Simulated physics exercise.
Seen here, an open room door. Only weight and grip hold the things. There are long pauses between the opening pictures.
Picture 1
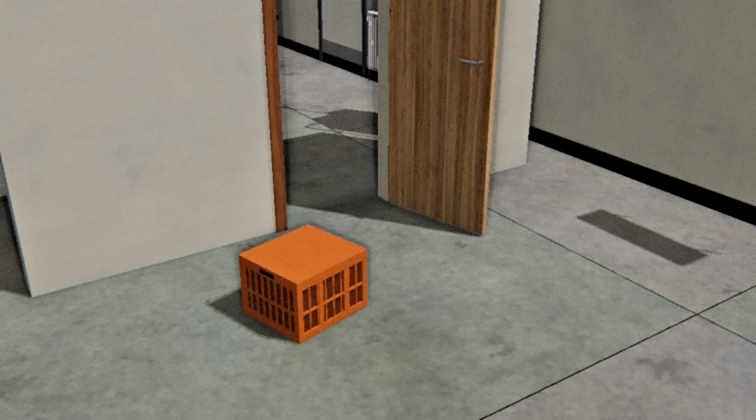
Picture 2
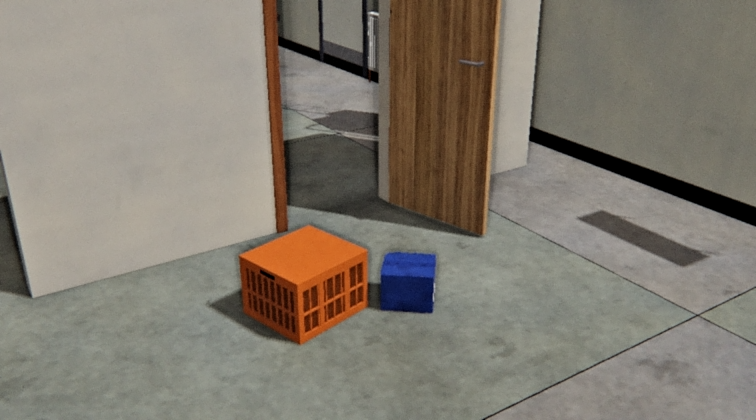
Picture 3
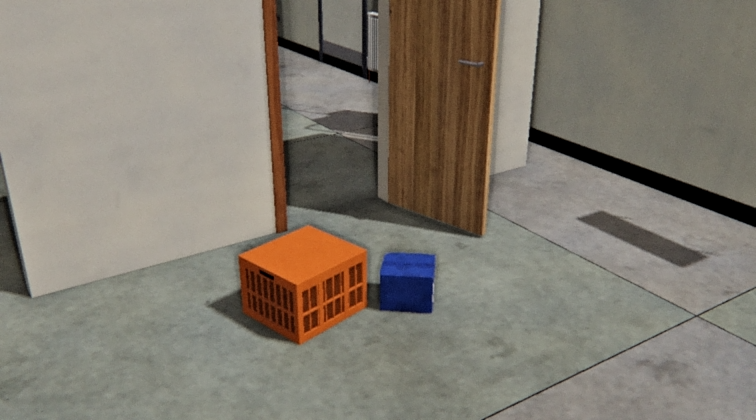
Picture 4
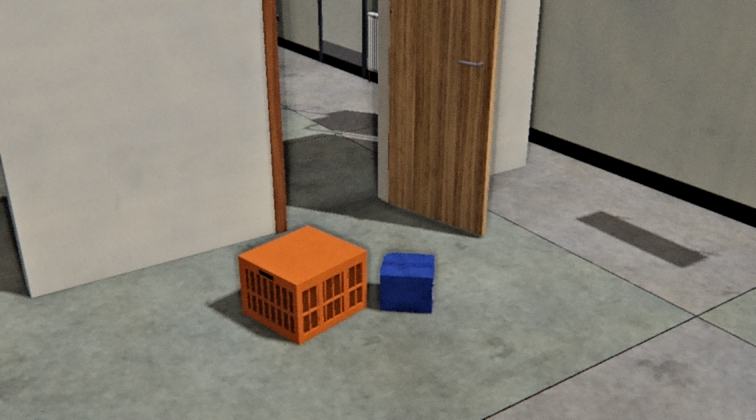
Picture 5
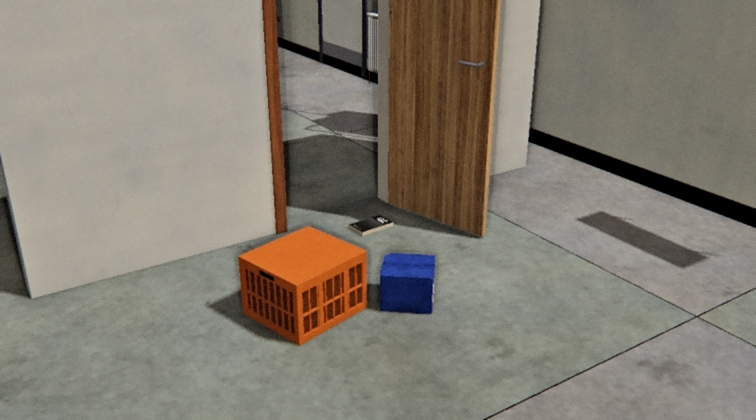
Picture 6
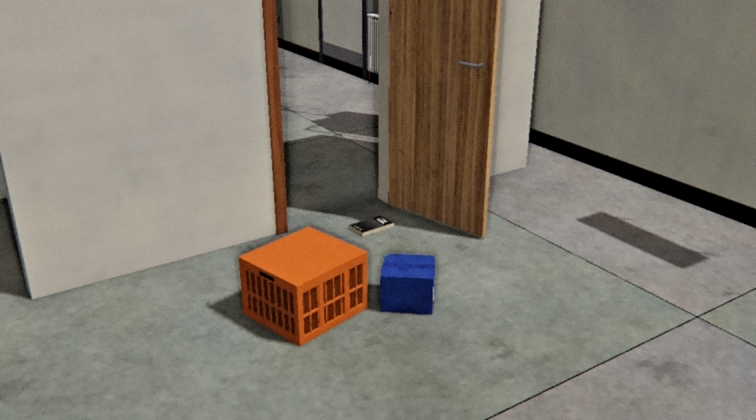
Room with an open wooden door standing still, a blue box appearing beside an orange crate, then a black book behind them.
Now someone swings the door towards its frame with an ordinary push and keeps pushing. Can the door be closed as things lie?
The door closes.
Then, 0.70 s later than the last frame, door 71° open.
Then, 1.00 s later than the last frame, door 45° open; black book moved a little near (355, 226).
Then, 1.30 s later than the last frame, door 18° open; black book moved about its own width near (333, 223).
Then, 1.50 s later than the last frame, door 0° open; black book moved about its own width near (318, 215).
When it is over, door 0° open; moved from the start, black book; the other 2 as before. End places, in pixels of the last picture, black book near (310, 211).
